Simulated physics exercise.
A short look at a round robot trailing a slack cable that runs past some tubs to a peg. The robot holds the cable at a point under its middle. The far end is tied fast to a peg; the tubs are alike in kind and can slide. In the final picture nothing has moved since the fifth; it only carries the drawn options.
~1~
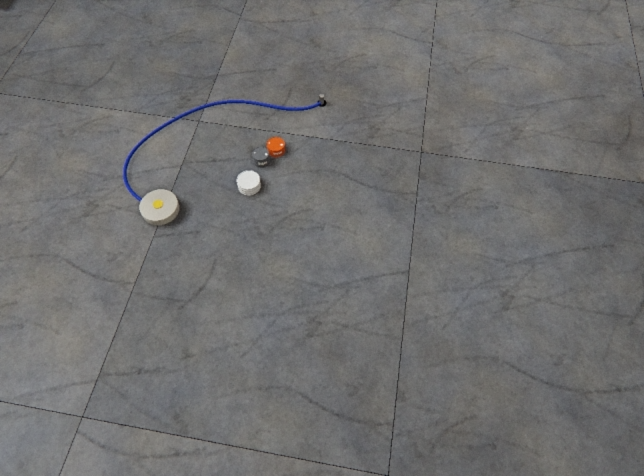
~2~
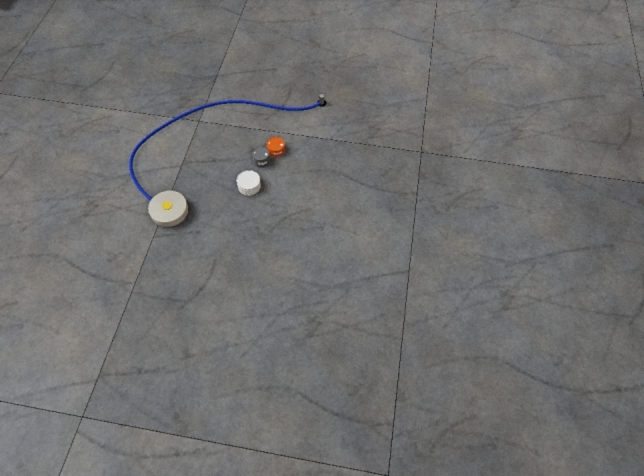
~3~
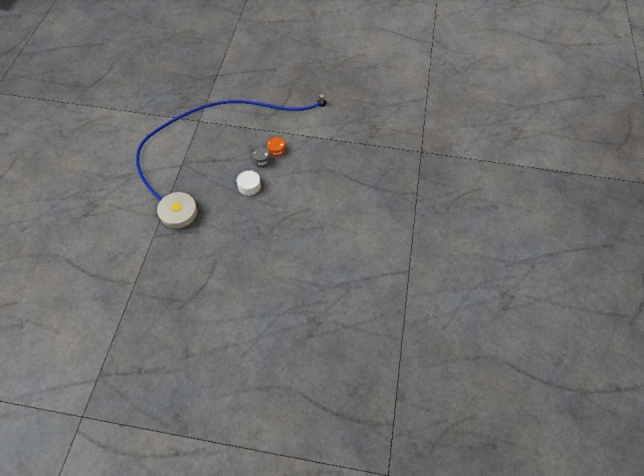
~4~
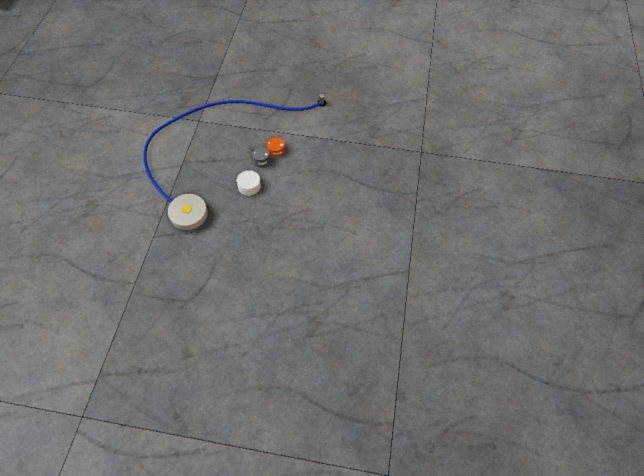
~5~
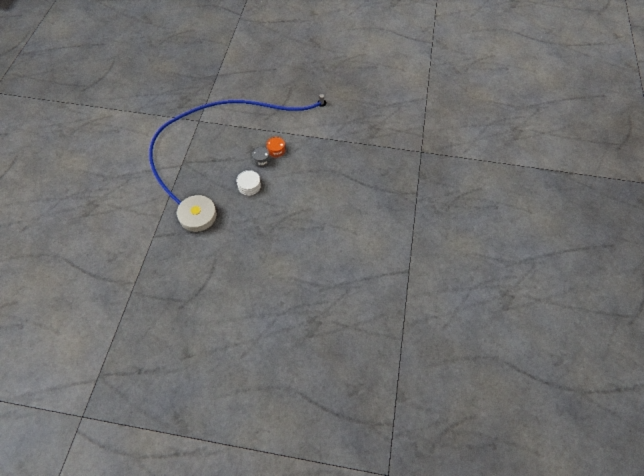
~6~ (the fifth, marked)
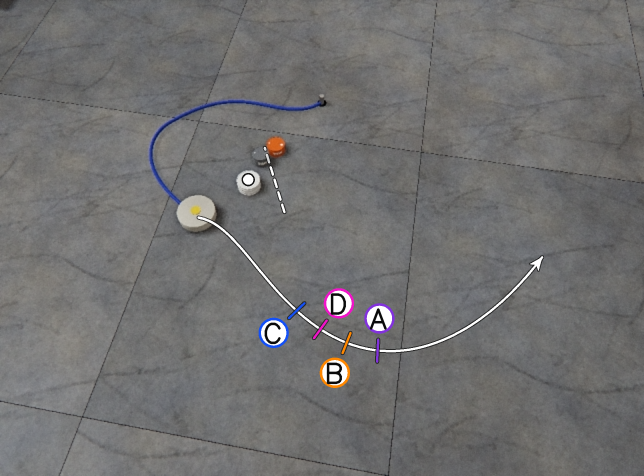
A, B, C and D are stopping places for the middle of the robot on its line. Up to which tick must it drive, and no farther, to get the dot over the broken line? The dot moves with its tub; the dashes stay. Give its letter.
A.
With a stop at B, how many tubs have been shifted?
Two.
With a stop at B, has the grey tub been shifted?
Yes.
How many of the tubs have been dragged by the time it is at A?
Three.
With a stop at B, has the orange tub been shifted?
No.
On the marked copy, A at (378, 350); B at (347, 343); C at (297, 311); D at (320, 329); the dashed line at (274, 179); the route from (198, 218) via (360, 347) to (542, 257); the white dot at (248, 180).
Following A. Soon after the start, robot (252, 259); white tub (249, 183).
Later, robot (308, 318); white tub (249, 183).
In the end, robot (378, 348); grey tub (282, 164); orange tub (289, 152); white tub (283, 181); the dot on the white tub is over the dashed line.
As for the rest, B leaves the dotted tub short, at (267, 183); C leaves the dotted tub short, at (249, 183); D leaves the dotted tub short, at (249, 183).
